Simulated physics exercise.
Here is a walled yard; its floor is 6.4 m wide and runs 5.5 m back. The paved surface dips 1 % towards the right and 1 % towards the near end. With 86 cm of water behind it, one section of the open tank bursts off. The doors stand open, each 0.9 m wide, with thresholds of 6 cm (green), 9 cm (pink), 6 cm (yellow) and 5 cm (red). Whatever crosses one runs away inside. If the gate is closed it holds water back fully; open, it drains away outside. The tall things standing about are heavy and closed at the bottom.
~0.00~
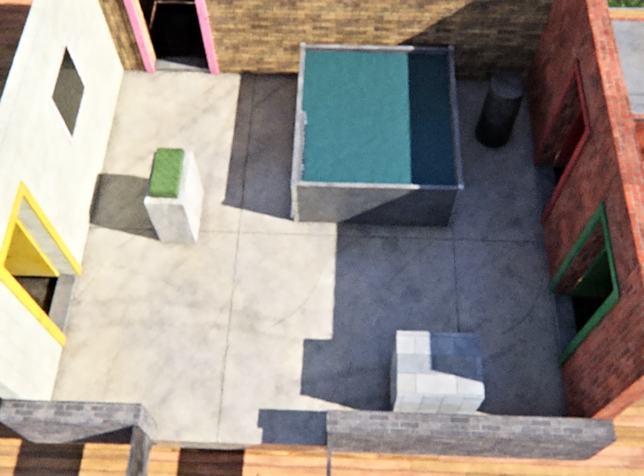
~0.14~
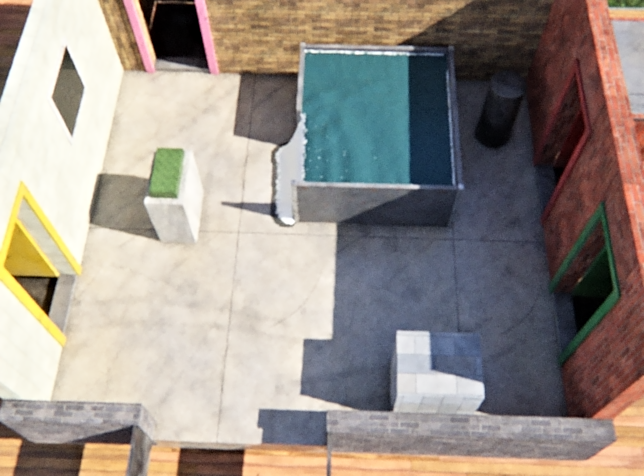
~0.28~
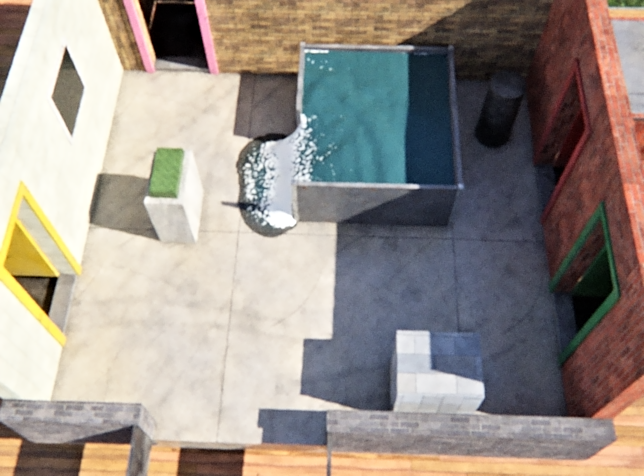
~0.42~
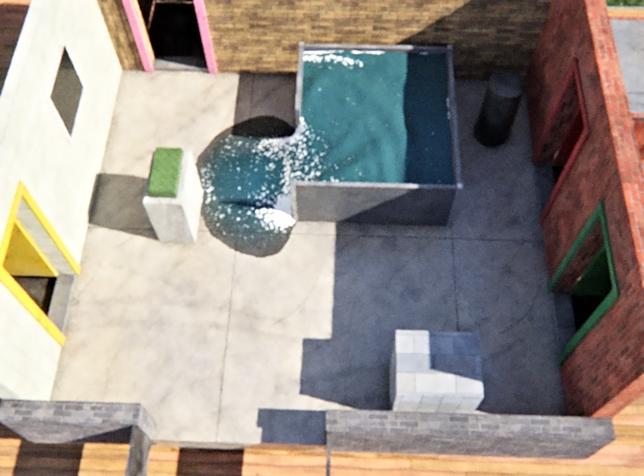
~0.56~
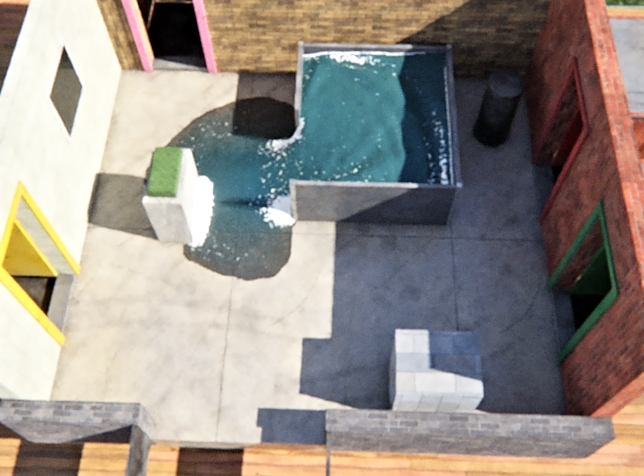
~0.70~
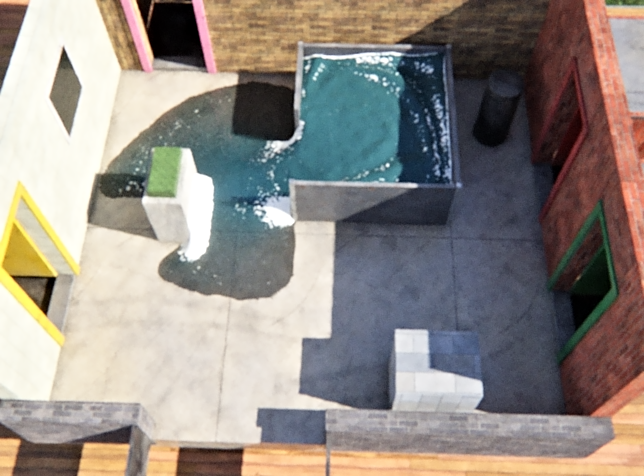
A big open tank of still water in a walled yard burst open on its left side, and water gushed out, foaming across the paving and spreading around a white block with a green top.
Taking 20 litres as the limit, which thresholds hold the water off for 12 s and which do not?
The water let in: At the green door it stays under the limit; at the pink door it goes over the limit; at the yellow door it passes the limit; at the red door it does not reach the limit.
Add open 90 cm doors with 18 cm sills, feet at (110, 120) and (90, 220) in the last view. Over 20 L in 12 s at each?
In turn: Over, under.
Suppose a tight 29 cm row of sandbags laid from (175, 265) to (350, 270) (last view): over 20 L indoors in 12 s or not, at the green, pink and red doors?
Then: Green above, pink over, red over.
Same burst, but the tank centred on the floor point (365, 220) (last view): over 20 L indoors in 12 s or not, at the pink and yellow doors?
Against that limit: Pink past it, yellow above.
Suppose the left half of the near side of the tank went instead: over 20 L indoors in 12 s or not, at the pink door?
Then: Pink below.
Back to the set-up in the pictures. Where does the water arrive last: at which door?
It is the green one.
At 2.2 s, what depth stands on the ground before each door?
In cm: Green 0, pink 21, yellow 4, red 0.
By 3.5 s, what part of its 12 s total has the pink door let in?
Some 40 per cent by then.
After 1.4 s water covers 35 % of the floor and is deepest (59 cm) near (206, 206); green door not reached, pink door 9 cm at the sill, 0 L in, yellow door not reached, red door not reached.
After 2.2 s water covers 50 % of the floor and is deepest (53 cm) near (120, 76); green door not reached, pink door 21 cm at the sill, 9 L in, yellow door 4 cm at the sill, 0 L in, red door not reached.
After 3.5 s water covers 60 % of the floor and is deepest (32 cm) near (206, 206); green door not reached, pink door 24 cm at the sill, 101 L in, yellow door 12 cm at the sill, 6 L in, red door not reached.
After 7.0 s water covers 75 % of the floor and is deepest (18 cm) near (206, 206); green door 2 cm at the sill, 0 L in, pink door 13 cm at the sill, 243 L in, yellow door 10 cm at the sill, 91 L in, red door 3 cm at the sill, 0 L in.
After 12.0 s water covers 95 % of the floor and is deepest (14 cm) near (384, 412); green door 9 cm at the sill, 2 L in, pink door 5 cm at the sill, 253 L in, yellow door 8 cm at the sill, 127 L in, red door 2 cm at the sill, 0 L in.
